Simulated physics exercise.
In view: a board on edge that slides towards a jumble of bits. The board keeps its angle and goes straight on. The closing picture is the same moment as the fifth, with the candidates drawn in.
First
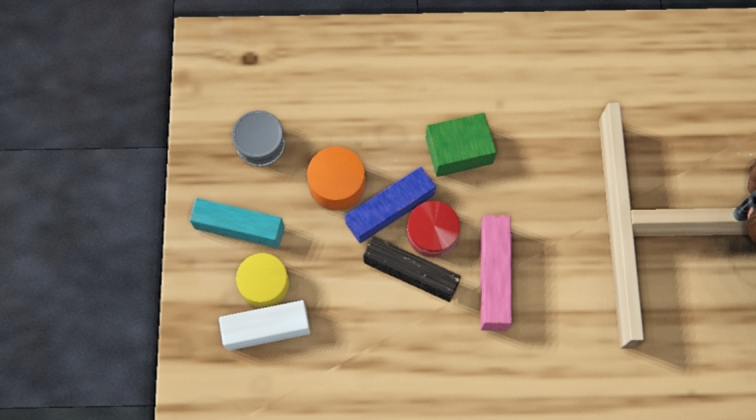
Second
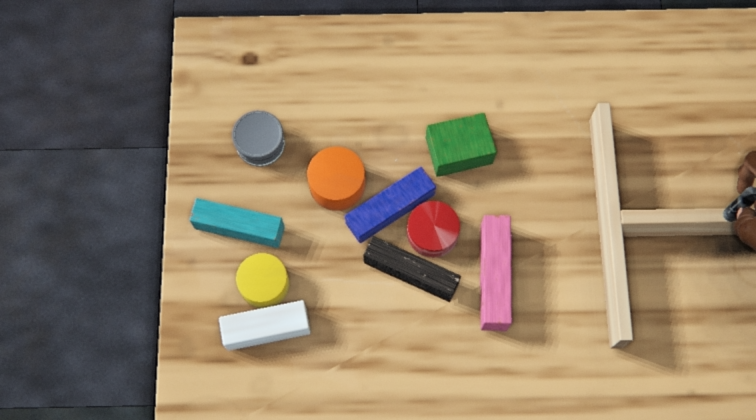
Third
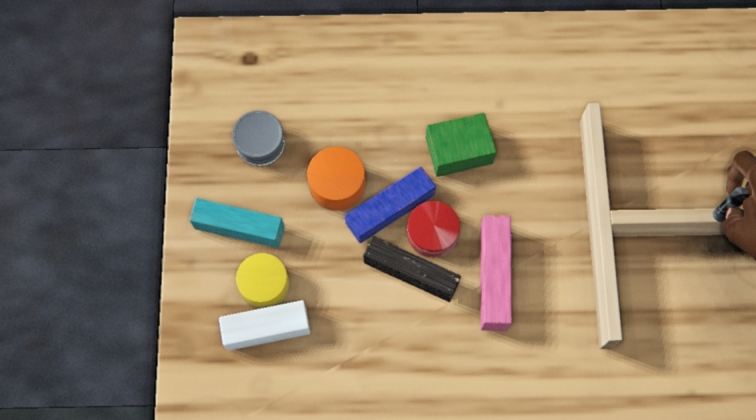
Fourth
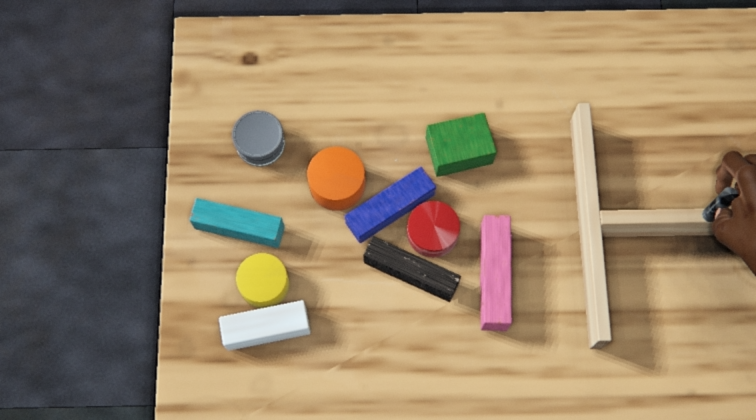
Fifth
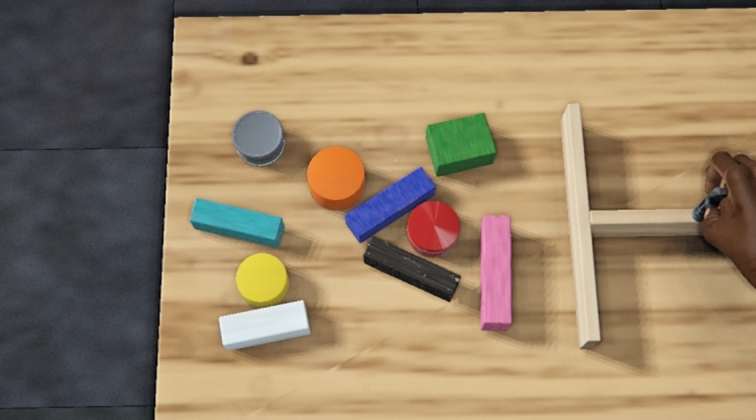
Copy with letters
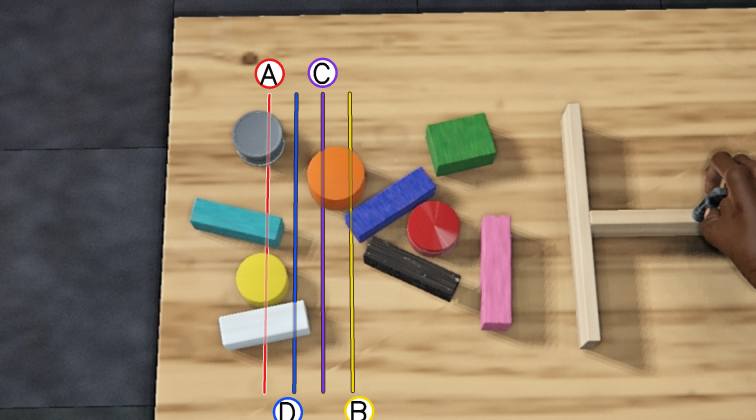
Wooden T-shaped board sliding slowly left across a table, pushed by a hand, while the scattered coloured blocks and discs stay still.
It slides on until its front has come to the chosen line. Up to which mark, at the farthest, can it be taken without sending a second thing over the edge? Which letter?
No farther than A.
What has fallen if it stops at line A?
The turquoise bar.
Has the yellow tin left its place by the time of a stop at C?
Yes.
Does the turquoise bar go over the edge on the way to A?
Yes.
On the marked copy, A at (267, 237); B at (351, 235); C at (323, 236); D at (295, 236).
Taking A. A third of the way, board (471, 220); green block (428, 141); pink bar (451, 274).
Two thirds of the way, board (357, 222); turquoise bar (219, 224); yellow tin (240, 295).
When it is over, board (269, 223); turquoise bar over the edge; grey tin (182, 130); one fallen.
As for the rest, B is within the limit but short; C is within the limit but short; D is within the limit but short.
